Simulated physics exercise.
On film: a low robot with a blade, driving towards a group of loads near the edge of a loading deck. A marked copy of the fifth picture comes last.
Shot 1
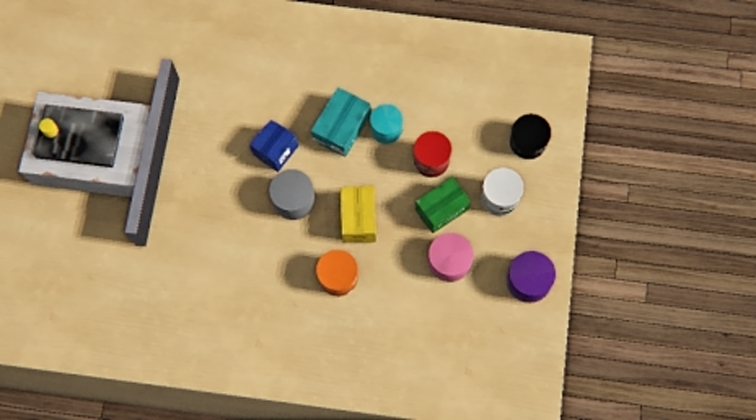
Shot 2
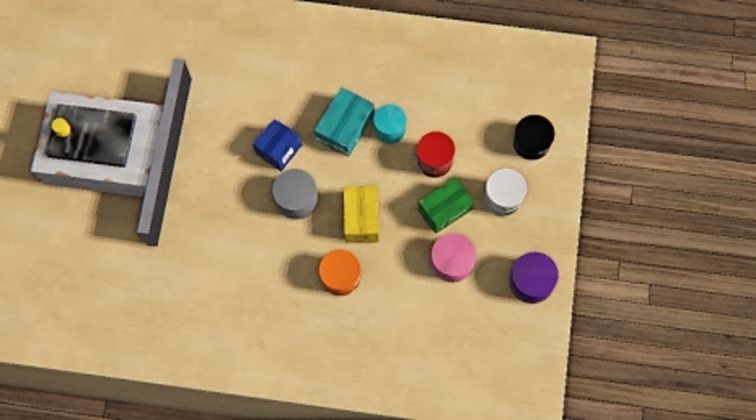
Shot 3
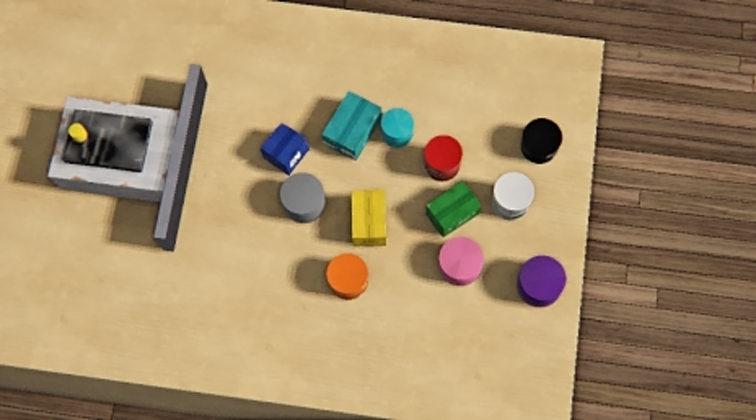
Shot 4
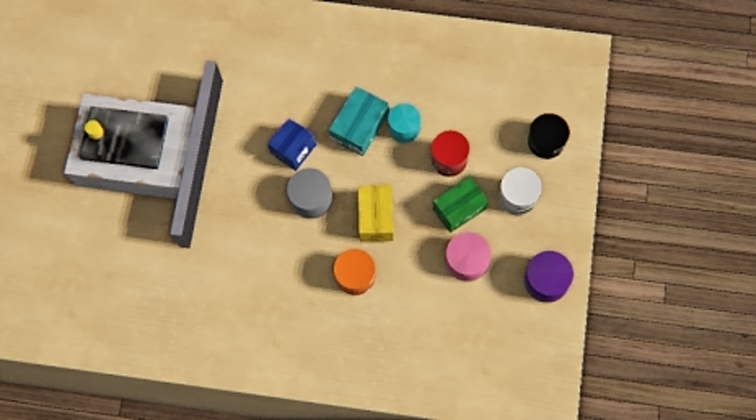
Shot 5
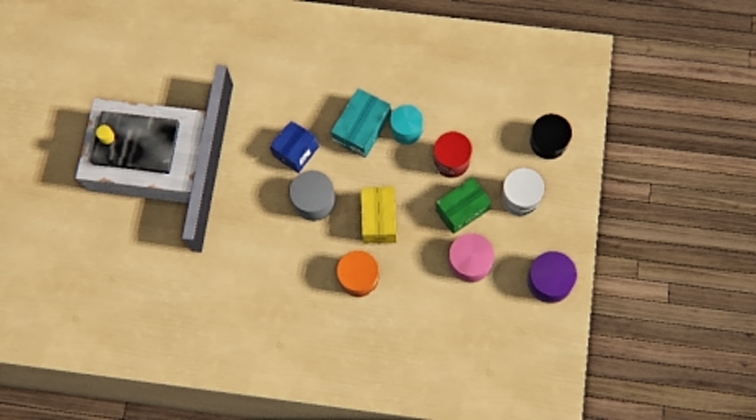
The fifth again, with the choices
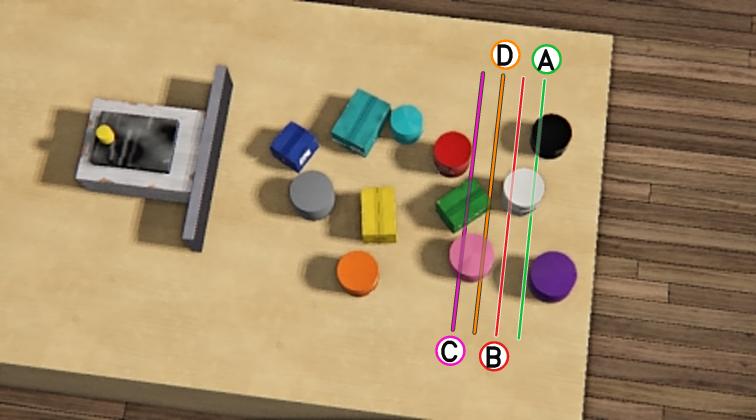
A low robot with a wide grey blade edging right across a pale surface towards a still cluster of colourful cylinders and boxes.
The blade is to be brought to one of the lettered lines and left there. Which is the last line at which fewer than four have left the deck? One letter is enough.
At A, and not beyond.
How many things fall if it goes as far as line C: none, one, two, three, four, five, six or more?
The count is none.
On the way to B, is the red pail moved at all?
Yes.
On the marked copy, A at (532, 205); B at (510, 202); C at (468, 197); D at (489, 200).
Following A. Soon after the start, robot (256, 156); turquoise canister (423, 122); turquoise parcel (386, 121).
Later, robot (372, 170); white pail (543, 184); turquoise canister (483, 84).
In the end, robot (465, 181); white pail over the edge; black pail over the edge; two fallen.
As for the rest, B is within the limit but short; C is within the limit but short; D is within the limit but short.
